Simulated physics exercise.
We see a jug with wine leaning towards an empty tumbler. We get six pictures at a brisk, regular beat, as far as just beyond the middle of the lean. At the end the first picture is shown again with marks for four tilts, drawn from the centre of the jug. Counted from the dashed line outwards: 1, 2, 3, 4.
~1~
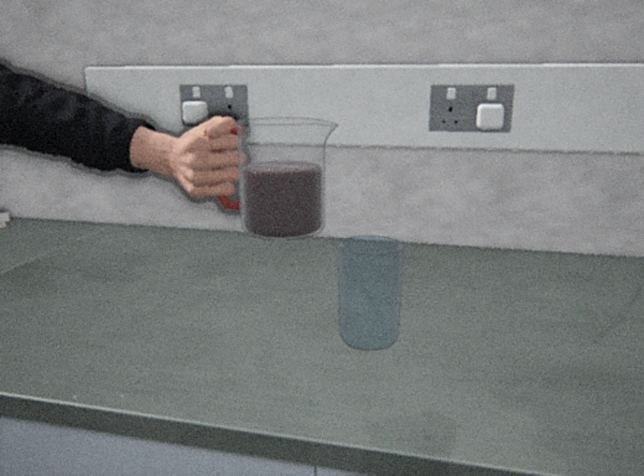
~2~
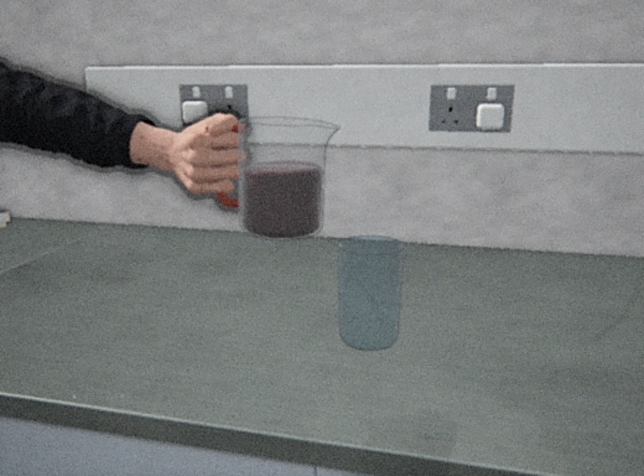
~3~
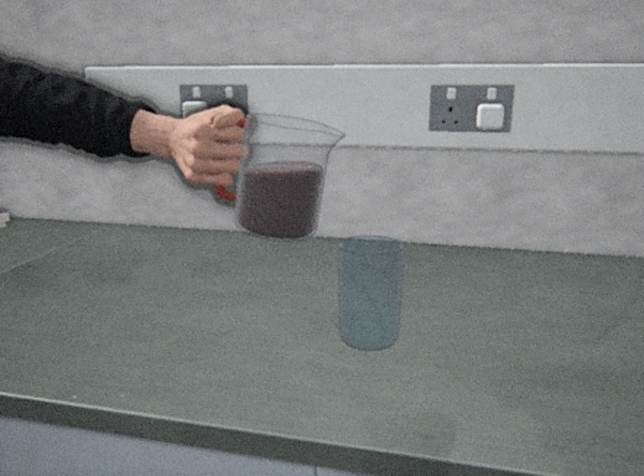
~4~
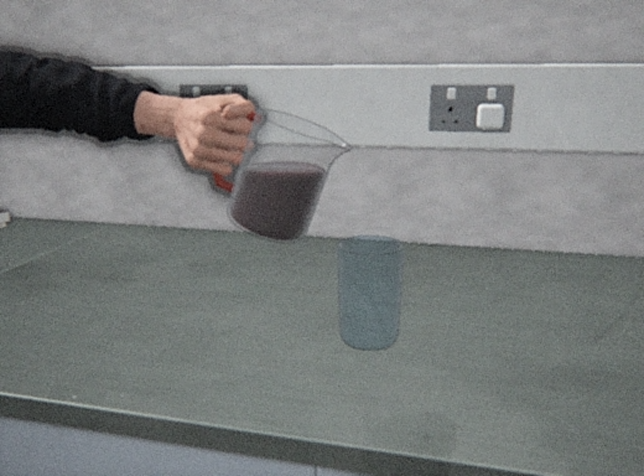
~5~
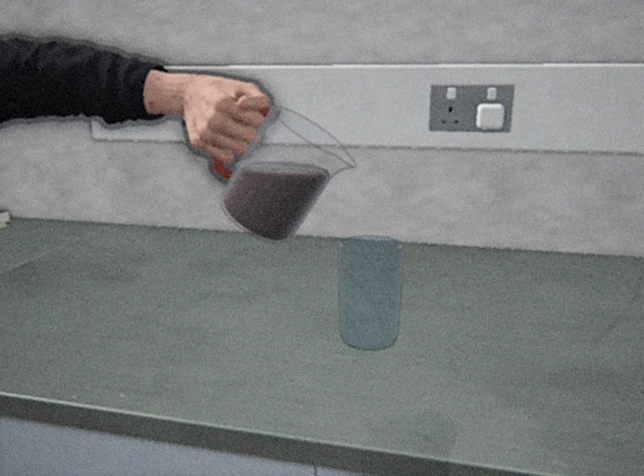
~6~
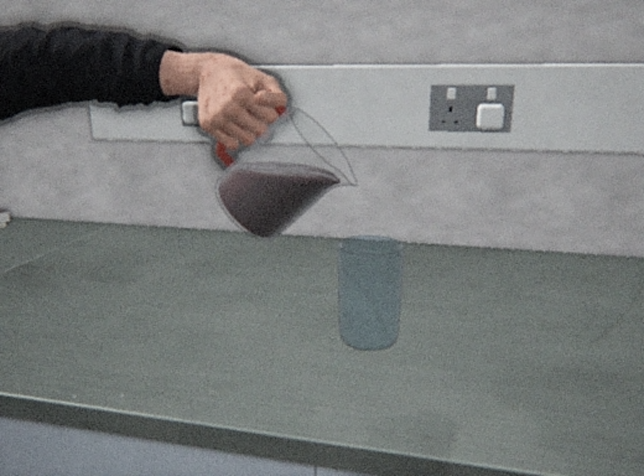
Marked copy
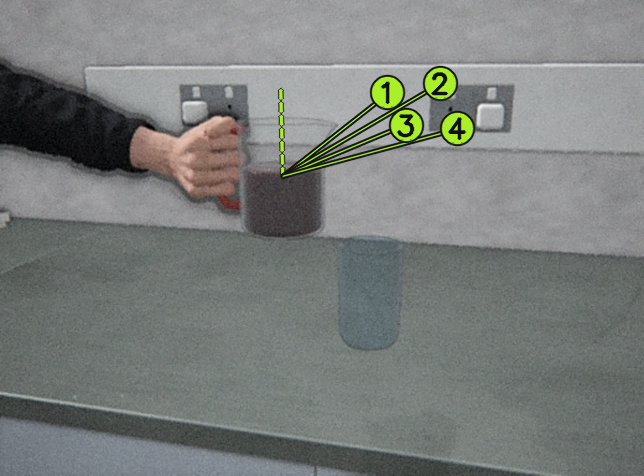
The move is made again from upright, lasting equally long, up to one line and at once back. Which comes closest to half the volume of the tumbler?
Line 4.
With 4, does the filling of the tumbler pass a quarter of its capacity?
Yes, it does.
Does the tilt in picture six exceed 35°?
Yes, it does.
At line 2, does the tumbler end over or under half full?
Under half.
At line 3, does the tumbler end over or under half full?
Under half.
In lime, 1 at (375, 103); 2 at (425, 92); 3 at (390, 131); 4 at (441, 133).
With 1, the tumbler ends with about 8 % of what it can hold.
With 2, the tumbler ends with about 19 % of what it can hold.
With 3, the tumbler ends with about 33 % of what it can hold.
With 4, the tumbler ends with about 51 % of what it can hold.
